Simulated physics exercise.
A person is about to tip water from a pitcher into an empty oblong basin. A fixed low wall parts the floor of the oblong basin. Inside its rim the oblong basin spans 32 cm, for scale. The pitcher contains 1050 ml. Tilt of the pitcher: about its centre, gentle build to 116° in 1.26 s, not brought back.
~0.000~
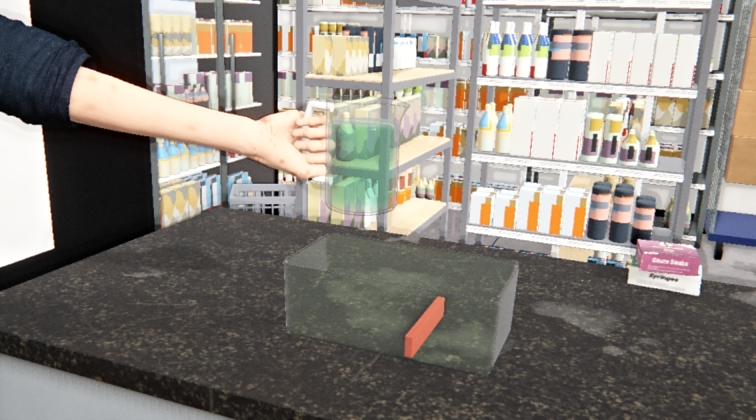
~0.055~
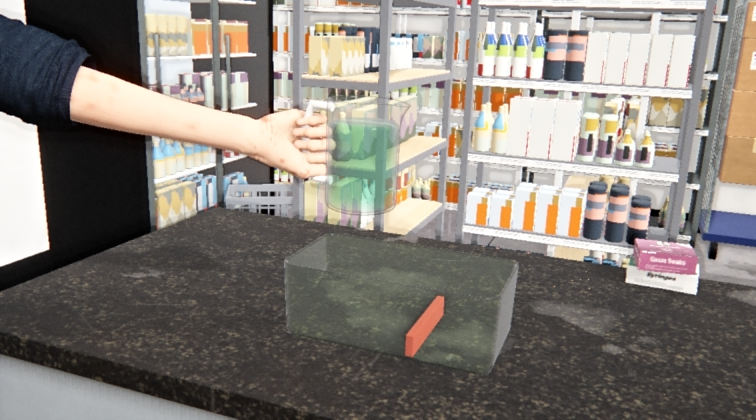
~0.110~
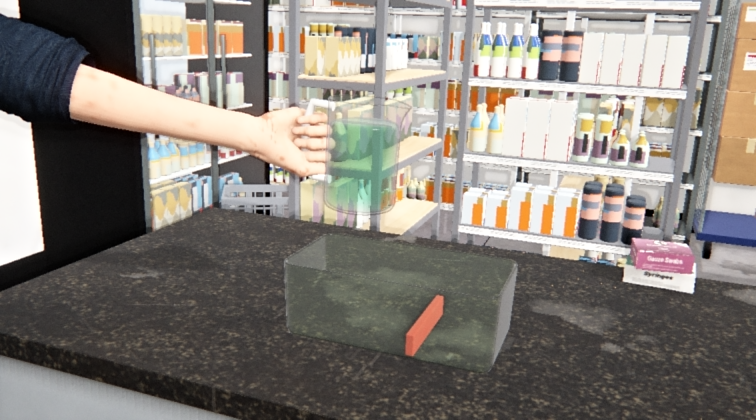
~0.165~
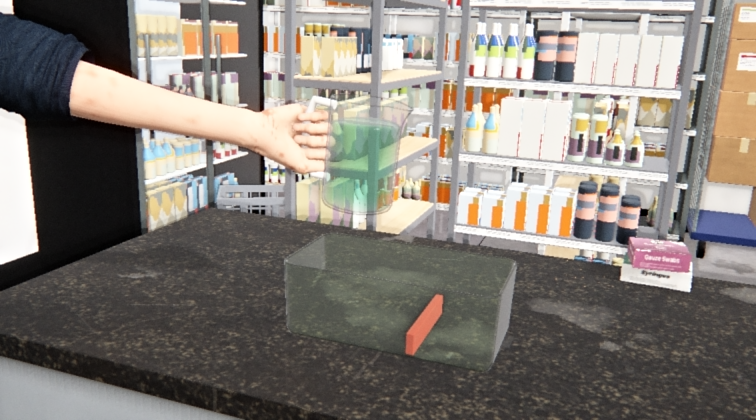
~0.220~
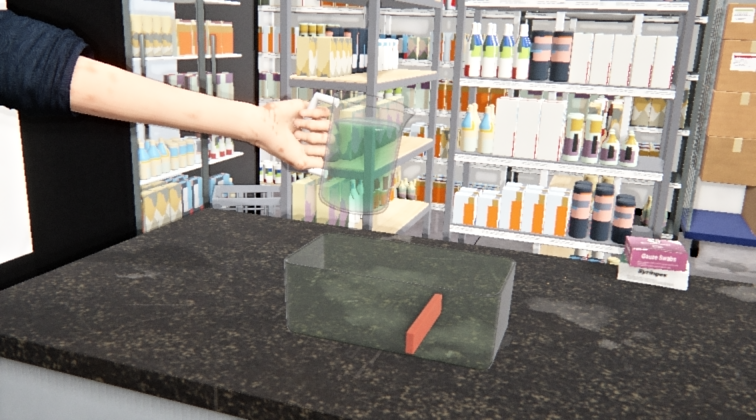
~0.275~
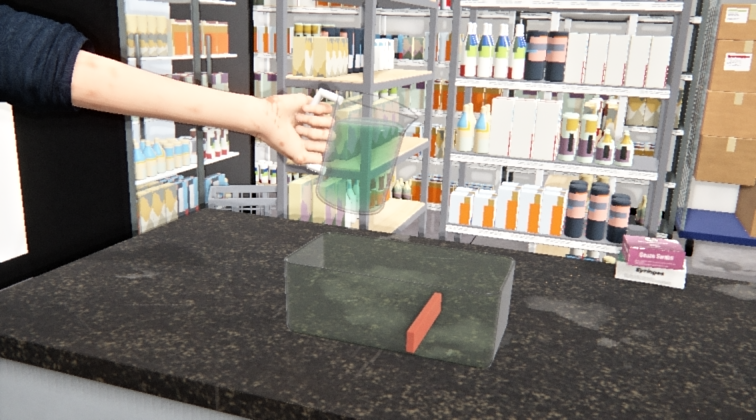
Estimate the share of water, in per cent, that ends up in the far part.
About 57 per cent.
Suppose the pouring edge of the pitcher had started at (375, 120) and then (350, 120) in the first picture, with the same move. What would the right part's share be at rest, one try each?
Around 40 per cent first, around 15 per cent next.
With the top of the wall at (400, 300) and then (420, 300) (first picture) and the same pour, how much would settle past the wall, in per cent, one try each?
I'd say 85 percent on the first go, 80 percent on the next.
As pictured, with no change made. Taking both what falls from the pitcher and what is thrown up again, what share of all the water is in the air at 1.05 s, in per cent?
I'd say some 22 per cent is in the air.
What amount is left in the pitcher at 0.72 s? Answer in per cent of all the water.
About 88 per cent.
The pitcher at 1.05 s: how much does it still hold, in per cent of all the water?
About 32 per cent.
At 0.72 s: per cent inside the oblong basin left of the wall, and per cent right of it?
I'd say some 0 on the left and some 1 on the right.
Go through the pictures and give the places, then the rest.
In the first frame, it leans 0°; its right rim is at (409, 105); the water meets the walls at (333, 120) and (398, 125); the oblong basin's rim runs from (307, 248) to (509, 282); the wall's top is at (426, 316).
In the second frame, it leans 1°; its right rim is at (410, 105); the water meets the walls at (334, 120) and (398, 126).
In the third frame, it leans 2°; its right rim is at (411, 107); the water meets the walls at (335, 120) and (399, 127).
In the fourth frame, it leans 5°; its right rim is at (413, 109); the water meets the walls at (335, 120) and (400, 126).
In the fifth frame, it leans 9°; its right rim is at (415, 113); the water meets the walls at (336, 121) and (402, 127).
In the sixth frame, it leans 13°; its right rim is at (419, 117); the water meets the walls at (337, 122) and (405, 126).
After 0.72 s the tilt is 71° and 88 per cent is still to pour, 0 is left of the wall and 1 right of it.
After 1.05 s the tilt is 108° and 32 per cent is still to pour, 3 is left of the wall and 42 right of it.
After 1.39 s the tilt is 116° and 1 per cent is still to pour, 26 is left of the wall and 64 right of it.
After 1.76 s the tilt is 116° and 0 per cent is still to pour, 34 is left of the wall and 59 right of it.
In the end 36 per cent lies left of the wall, 57 right of it and 7 outside.
